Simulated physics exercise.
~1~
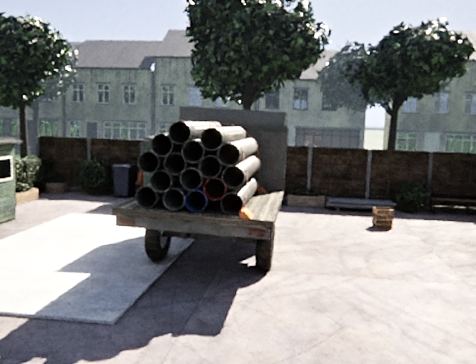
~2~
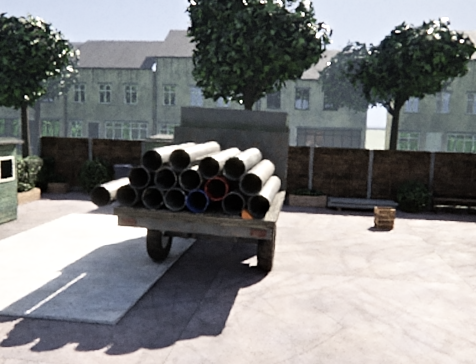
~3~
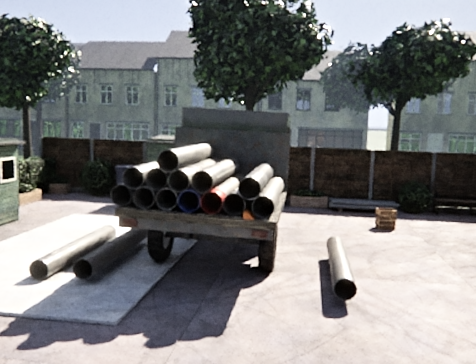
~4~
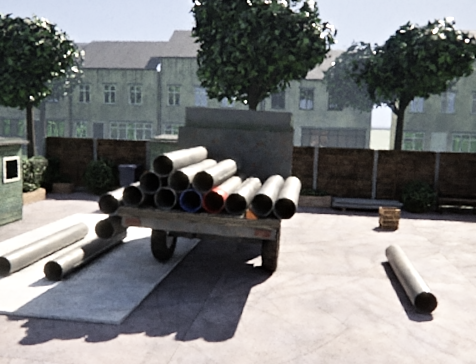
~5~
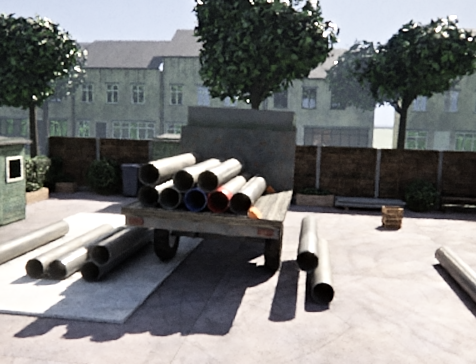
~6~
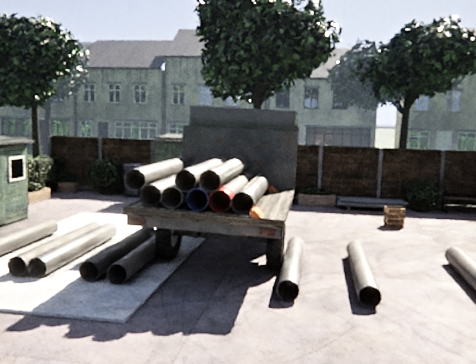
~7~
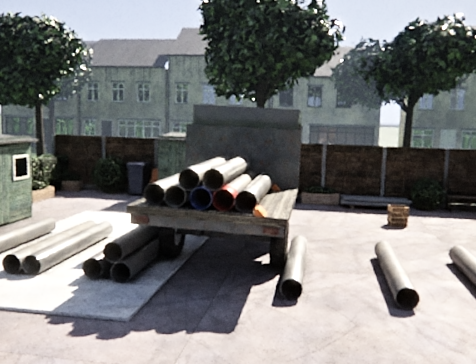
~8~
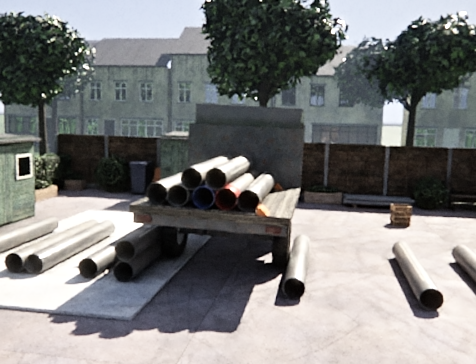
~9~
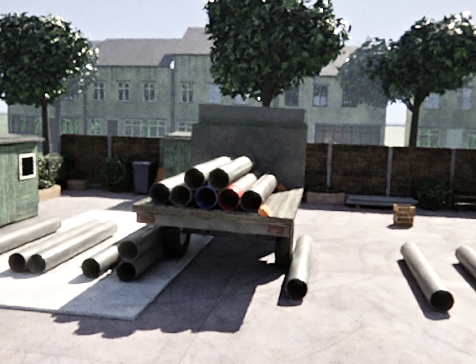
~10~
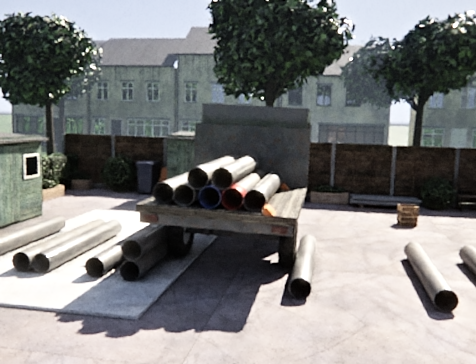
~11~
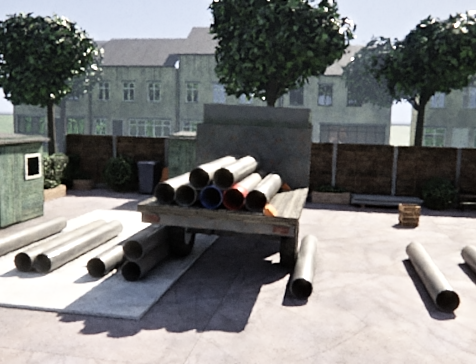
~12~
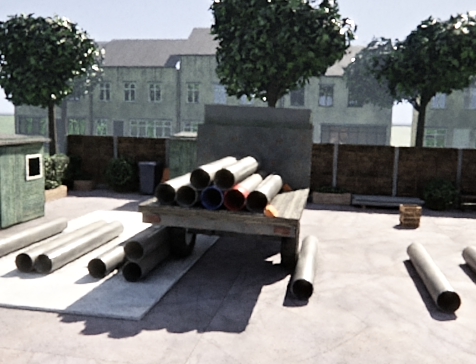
Walled yard with stacked pipes spilling off both sides of a parked flatbed and rolling apart, the red and blue staying aboard.
